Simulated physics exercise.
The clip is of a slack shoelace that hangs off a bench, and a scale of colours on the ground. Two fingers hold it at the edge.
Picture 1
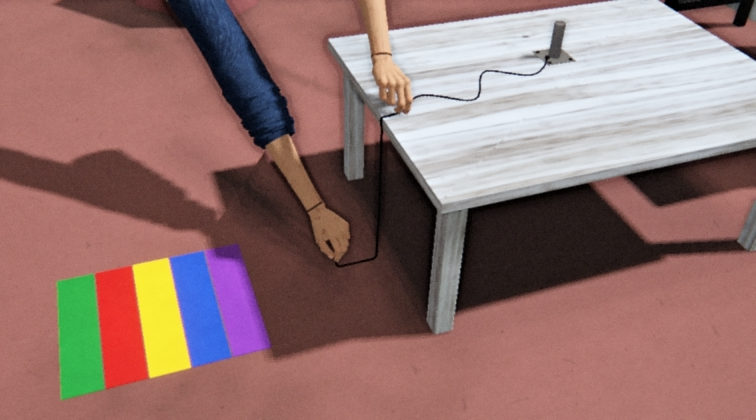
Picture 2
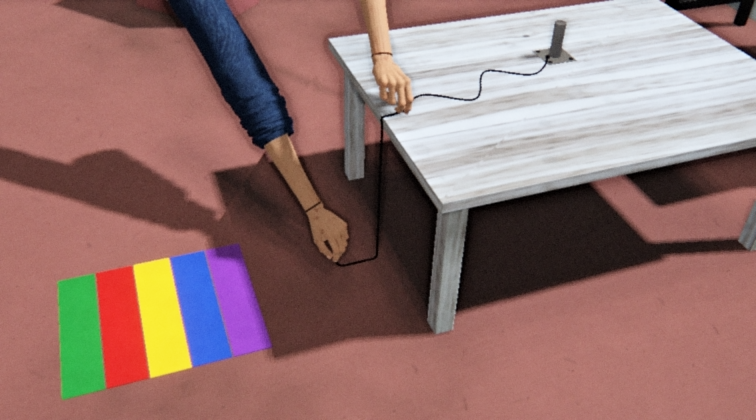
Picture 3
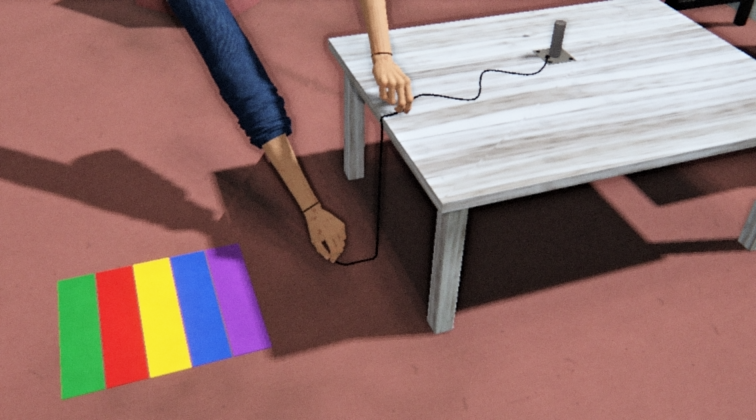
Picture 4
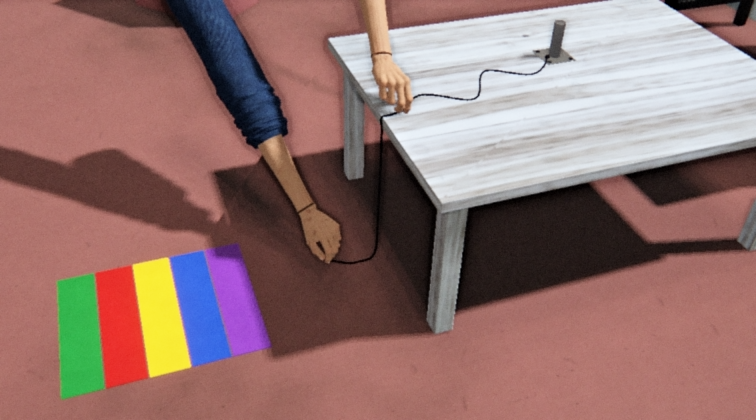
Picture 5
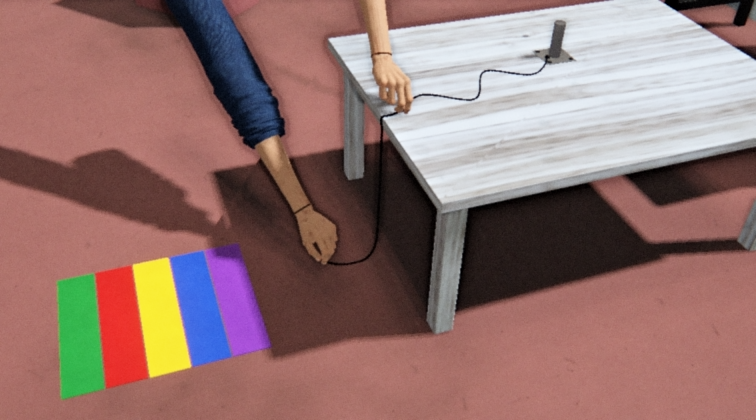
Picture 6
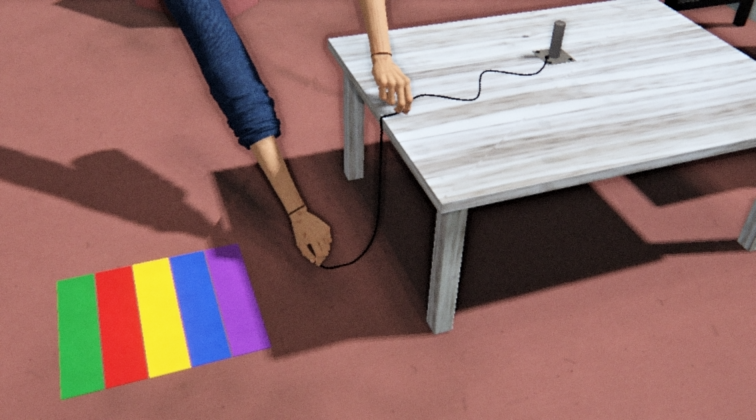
We see one hand pinching a dark cord at the edge of a whitewashed wooden bench, while a lower hand draws the cord's hanging end slightly left, toward a striped colour scale on the ground.
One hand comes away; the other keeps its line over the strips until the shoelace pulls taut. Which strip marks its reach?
The end stops over the yellow strip.
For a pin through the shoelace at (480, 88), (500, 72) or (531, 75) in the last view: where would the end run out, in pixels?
Try by try, around (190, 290), (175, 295) and (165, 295).
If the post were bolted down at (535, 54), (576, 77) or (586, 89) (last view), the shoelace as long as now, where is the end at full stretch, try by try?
Try by try, around (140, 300), (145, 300) and (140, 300).
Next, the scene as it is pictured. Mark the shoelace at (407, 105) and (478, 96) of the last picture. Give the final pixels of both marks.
About (362, 126), and the other about (436, 93).
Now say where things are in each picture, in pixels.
End (334, 257); purple (246, 331); blue (207, 340); yellow (166, 350); red (124, 361); green (81, 371), in the first picture.
End (333, 258); shoelace through (539, 72) (481, 79) (441, 96) (385, 120) (380, 187) (377, 245), in the second picture.
End (330, 258), in the third picture.
End (325, 259); shoelace through (539, 72) (480, 79) (440, 96) (384, 119) (380, 187) (377, 245), in the fourth picture.
End (322, 260), in the fifth picture.
End (316, 261); shoelace through (539, 72) (480, 79) (440, 96) (384, 120) (380, 187) (369, 246), in the sixth picture.
Soon after, end near (215, 284); over purple.
After that, end near (178, 292); over blue.
At the stop, end near (155, 297); over yellow. It gets as far as the yellow strip.
